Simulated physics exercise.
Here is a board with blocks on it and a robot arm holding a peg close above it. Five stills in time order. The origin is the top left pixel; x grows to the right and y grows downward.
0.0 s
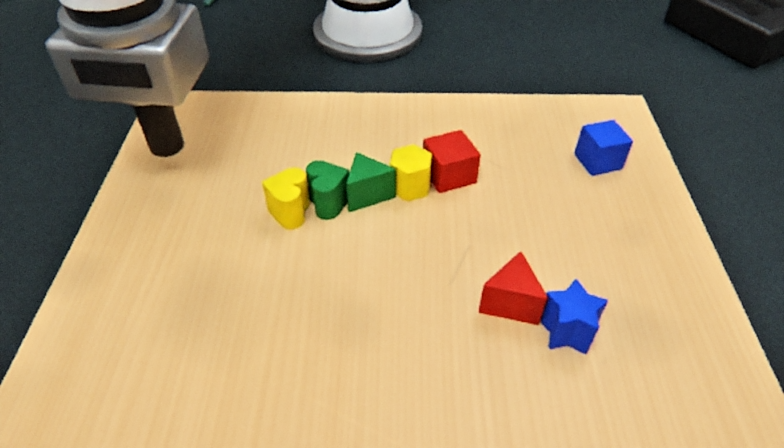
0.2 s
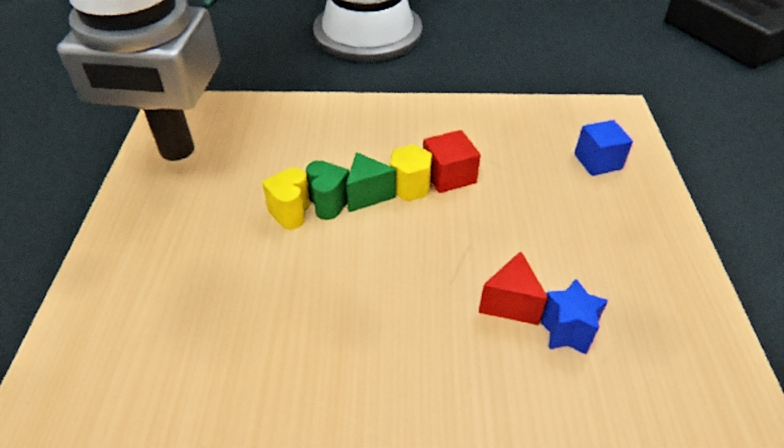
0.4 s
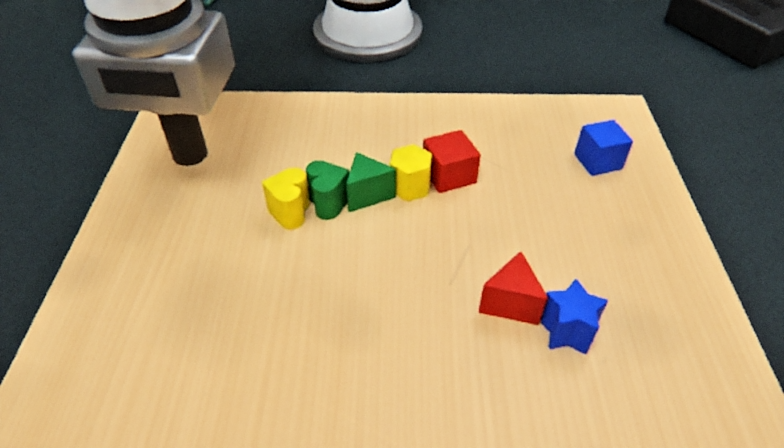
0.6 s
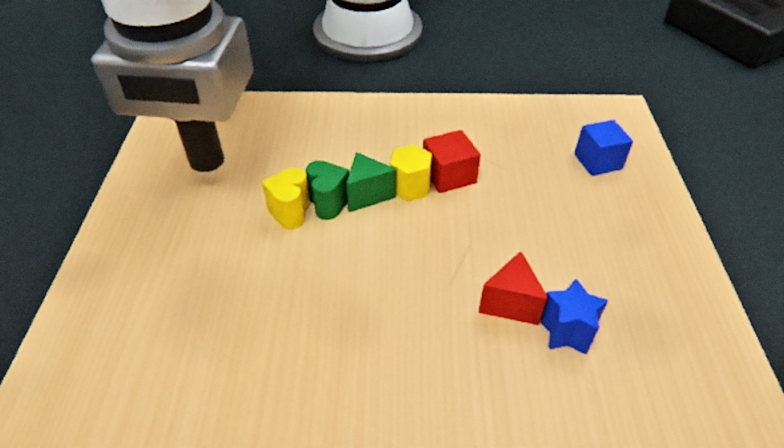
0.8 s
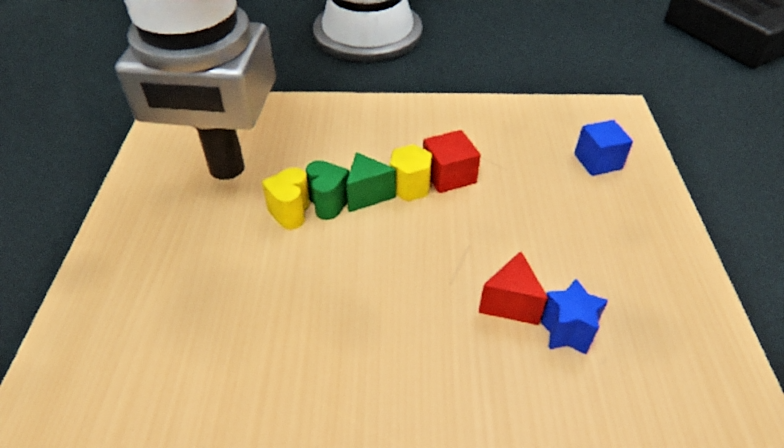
A robot arm's dark peg, hanging from a grey block at the upper left, moves a short way right and slightly nearer over a pale wooden board seen from above at an angle by a still camera. A touching row of yellow heart, green heart, green triangle, yellow hexagon and red cube sits behind a red triangle and blue star, with a blue cube at upper right. The blocks all stay still.
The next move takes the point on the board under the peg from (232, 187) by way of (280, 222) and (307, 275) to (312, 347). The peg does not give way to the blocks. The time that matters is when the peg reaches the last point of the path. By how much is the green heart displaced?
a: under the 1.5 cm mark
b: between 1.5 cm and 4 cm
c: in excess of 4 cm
The one that fits is a, under the 1.5 cm mark.
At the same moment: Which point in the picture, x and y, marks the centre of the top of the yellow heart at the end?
I'd say the yellow heart ends with its top centre at (327, 200).
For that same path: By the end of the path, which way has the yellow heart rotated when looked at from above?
From overhead, anticlockwise.
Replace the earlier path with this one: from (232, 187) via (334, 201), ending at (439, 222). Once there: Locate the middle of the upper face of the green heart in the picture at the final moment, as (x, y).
It will likely be found at (422, 216).
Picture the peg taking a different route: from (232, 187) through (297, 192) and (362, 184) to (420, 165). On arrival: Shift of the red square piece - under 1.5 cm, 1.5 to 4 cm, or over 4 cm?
Between 1.5 and 4 cm.
What follows on the original path. One third of the way, peg (277, 204); yellow heart (313, 194), turned 50° anticlockwise; green heart (332, 173), turned 20° anticlockwise.
Two thirds of the way, peg (304, 258); yellow heart (327, 200), turned 80° anticlockwise; green heart (333, 173), turned 25° anticlockwise; green triangle (370, 167).
At the end, peg (309, 331); yellow heart (327, 200), turned 80° anticlockwise; green heart (333, 173), turned 25° anticlockwise; green triangle (370, 167).
